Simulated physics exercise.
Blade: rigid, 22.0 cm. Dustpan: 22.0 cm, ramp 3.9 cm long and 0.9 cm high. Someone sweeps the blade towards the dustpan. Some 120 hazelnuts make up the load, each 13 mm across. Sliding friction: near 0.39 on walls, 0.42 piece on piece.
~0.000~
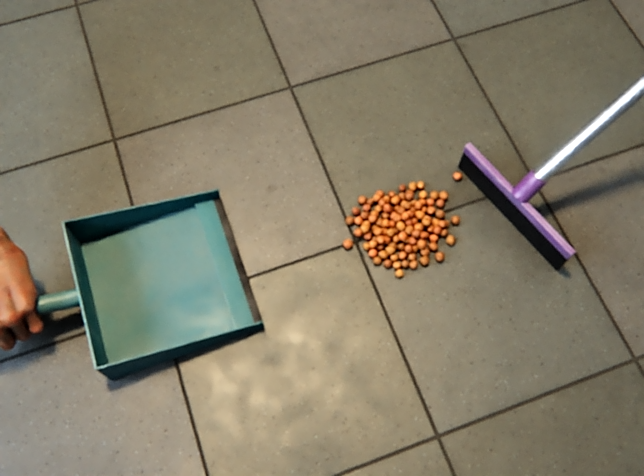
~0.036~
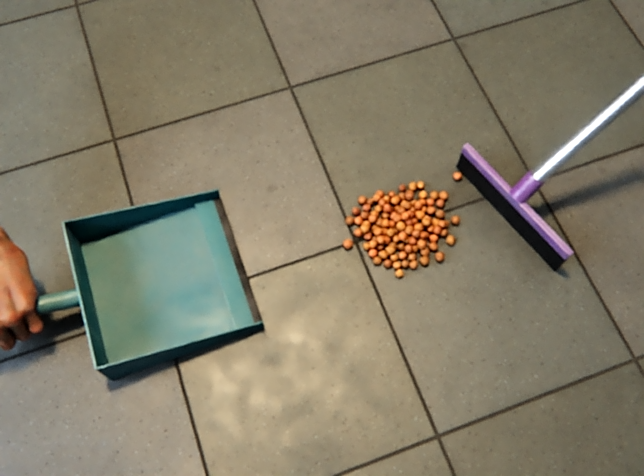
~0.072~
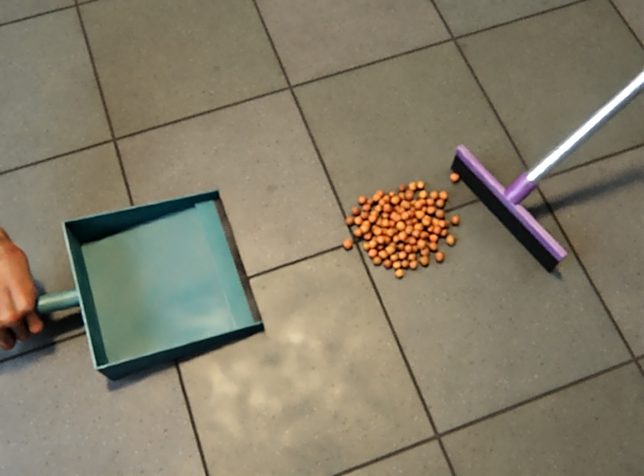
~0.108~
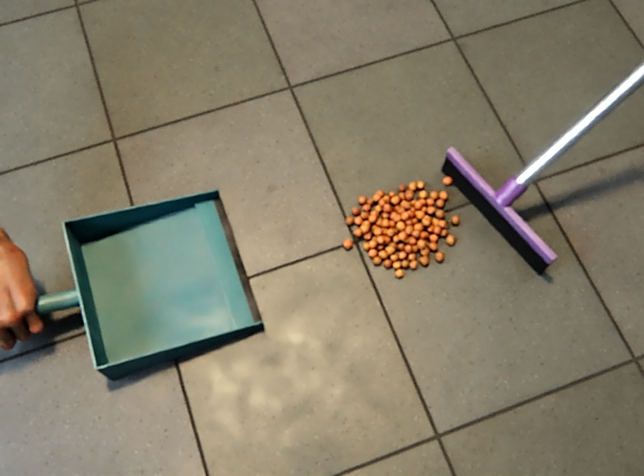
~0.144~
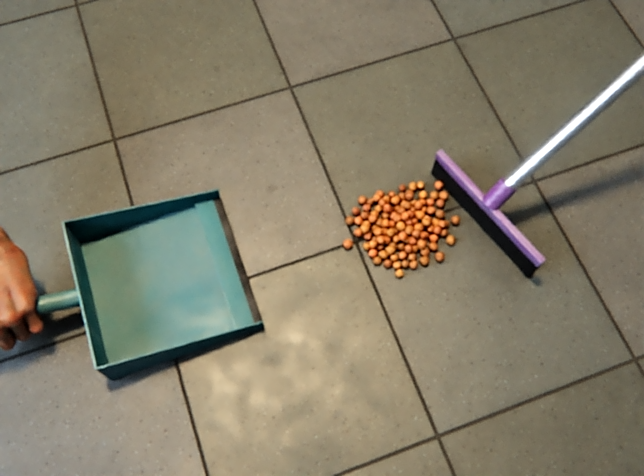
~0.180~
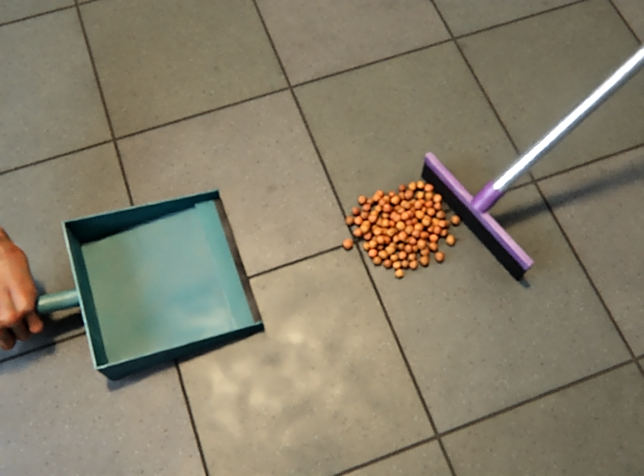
Purple-headed blade on a pale pole sliding left across grey tiles and nudging the edge of a hazelnut pile, while a hand holds a teal dustpan still.
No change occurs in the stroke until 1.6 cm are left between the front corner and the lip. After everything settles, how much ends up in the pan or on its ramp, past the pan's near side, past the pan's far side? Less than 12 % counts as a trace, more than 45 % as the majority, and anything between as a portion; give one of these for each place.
In the pan or on its ramp - a portion, past the pan's near side - a portion, past the pan's far side - a trace.
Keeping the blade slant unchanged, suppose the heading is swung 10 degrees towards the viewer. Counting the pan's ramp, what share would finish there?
In that case around 15 per cent.
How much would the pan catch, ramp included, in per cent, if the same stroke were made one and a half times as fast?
It would be around 30 per cent.
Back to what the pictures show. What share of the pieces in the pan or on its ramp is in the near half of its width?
Estimate: Close to 50 %.
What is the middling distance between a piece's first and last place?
Some 24 cm.
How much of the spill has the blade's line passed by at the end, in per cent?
Close to 10 percent.
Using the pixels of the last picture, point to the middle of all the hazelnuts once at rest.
Once everything settles, the centre is around (260, 289).
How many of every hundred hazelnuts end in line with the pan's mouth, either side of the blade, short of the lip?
That comes to near 45 percent.
After 0.48 s, middle of the blade 20 cm from the lip; 0 % over the lip, far side 0 %, near side 15 %.
After 0.68 s, middle of the blade 10 cm from the lip; 0 % over the lip, far side 5 %, near side 25 %.
After 0.99 s, middle of the blade 5 cm from the lip; 20 % over the lip, far side 5 %, near side 30 %.
By 1.5 s all is still; pan 20 %, near side 30 %, far side 5 %, in front of the lip or behind the blade 45 %.
